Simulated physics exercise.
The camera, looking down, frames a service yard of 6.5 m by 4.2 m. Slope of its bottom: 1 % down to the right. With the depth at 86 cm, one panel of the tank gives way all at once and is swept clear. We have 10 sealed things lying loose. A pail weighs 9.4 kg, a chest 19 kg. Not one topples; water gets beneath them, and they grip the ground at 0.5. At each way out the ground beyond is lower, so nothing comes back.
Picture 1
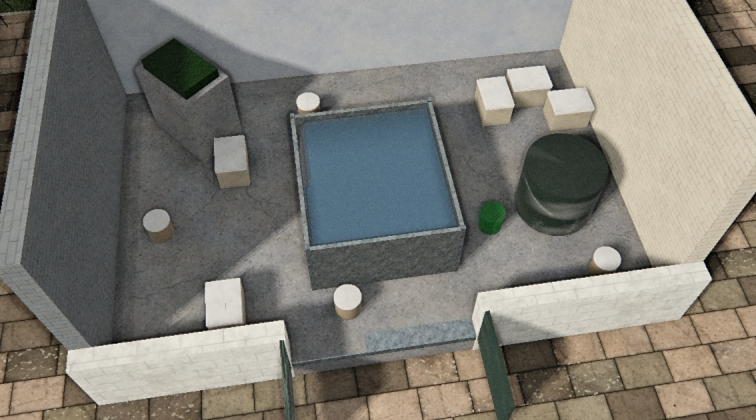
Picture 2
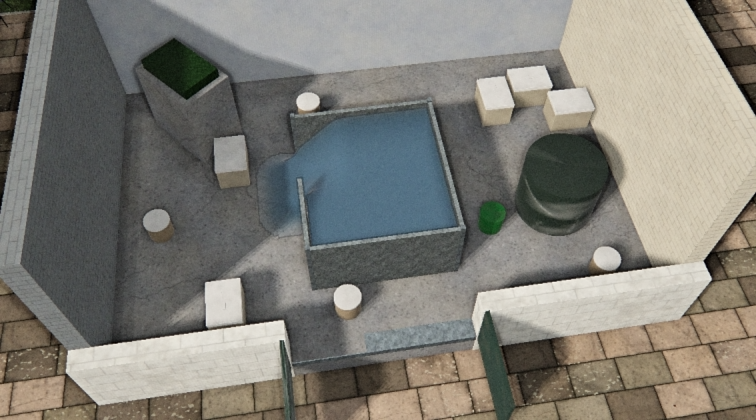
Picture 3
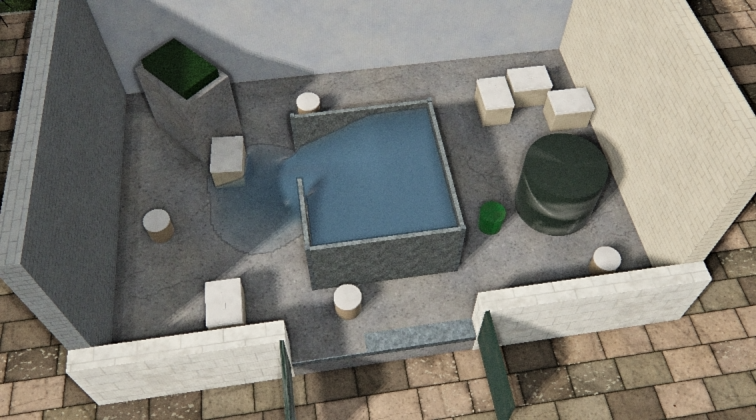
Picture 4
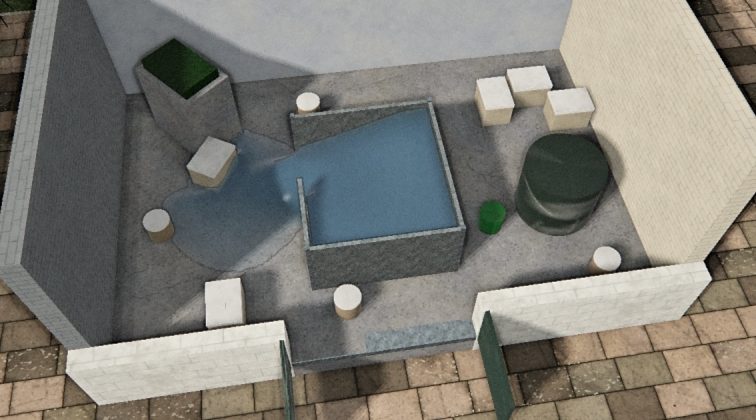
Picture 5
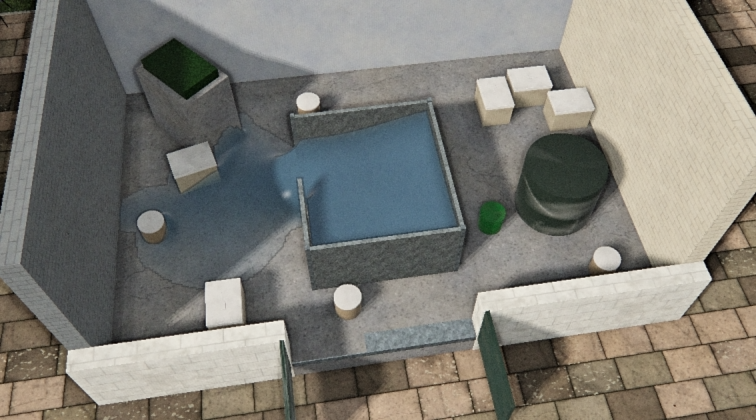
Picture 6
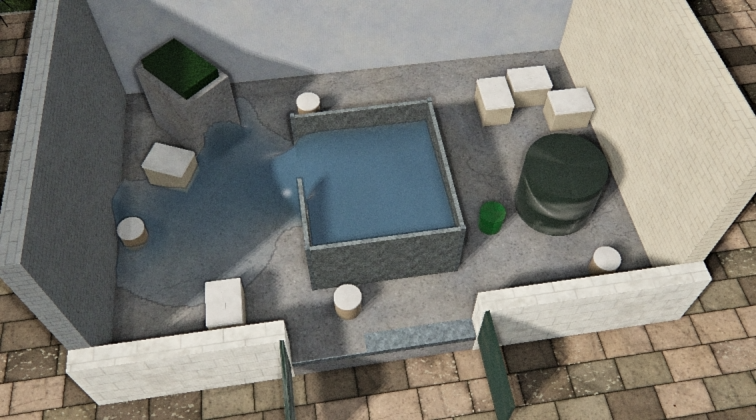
In a walled yard, water pours from a tank's left side and pushes a pale block leftward.
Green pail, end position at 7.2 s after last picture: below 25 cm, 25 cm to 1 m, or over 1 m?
Below 25 cm.
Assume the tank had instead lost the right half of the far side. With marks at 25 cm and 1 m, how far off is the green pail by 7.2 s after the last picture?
In that case the green pail moves a short way.
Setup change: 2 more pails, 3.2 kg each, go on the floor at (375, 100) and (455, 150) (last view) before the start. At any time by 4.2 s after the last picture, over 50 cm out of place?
In sequence: Beyond it, then within it.
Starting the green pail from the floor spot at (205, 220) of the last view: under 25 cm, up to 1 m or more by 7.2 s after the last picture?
Observed: Object goes well off.
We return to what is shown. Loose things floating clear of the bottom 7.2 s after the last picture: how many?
Total: 6.
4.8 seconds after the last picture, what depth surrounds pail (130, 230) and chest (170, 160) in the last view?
I'd estimate 8 cm for the first and 19 cm for the second.
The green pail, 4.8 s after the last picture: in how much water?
Around 1 cm.
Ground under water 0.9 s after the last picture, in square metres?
My estimate is roughly 11.0 m2.
Then, 0.9 s after the last picture the green pail is near (493, 212), 0.0 m from its start, aground; 0 of 10 are out; 1 afloat.
Then, 2.8 s after the last picture the green pail is near (493, 212), 0.0 m from its start, aground; 0 of 10 are out; 2 afloat.
Then, 4.8 s after the last picture the green pail is near (493, 212), 0.0 m from its start, aground; 0 of 10 are out; 2 afloat.
Then, 7.2 s after the last picture the green pail is near (493, 212), 0.0 m from its start, aground; 0 of 10 are out; 6 afloat.
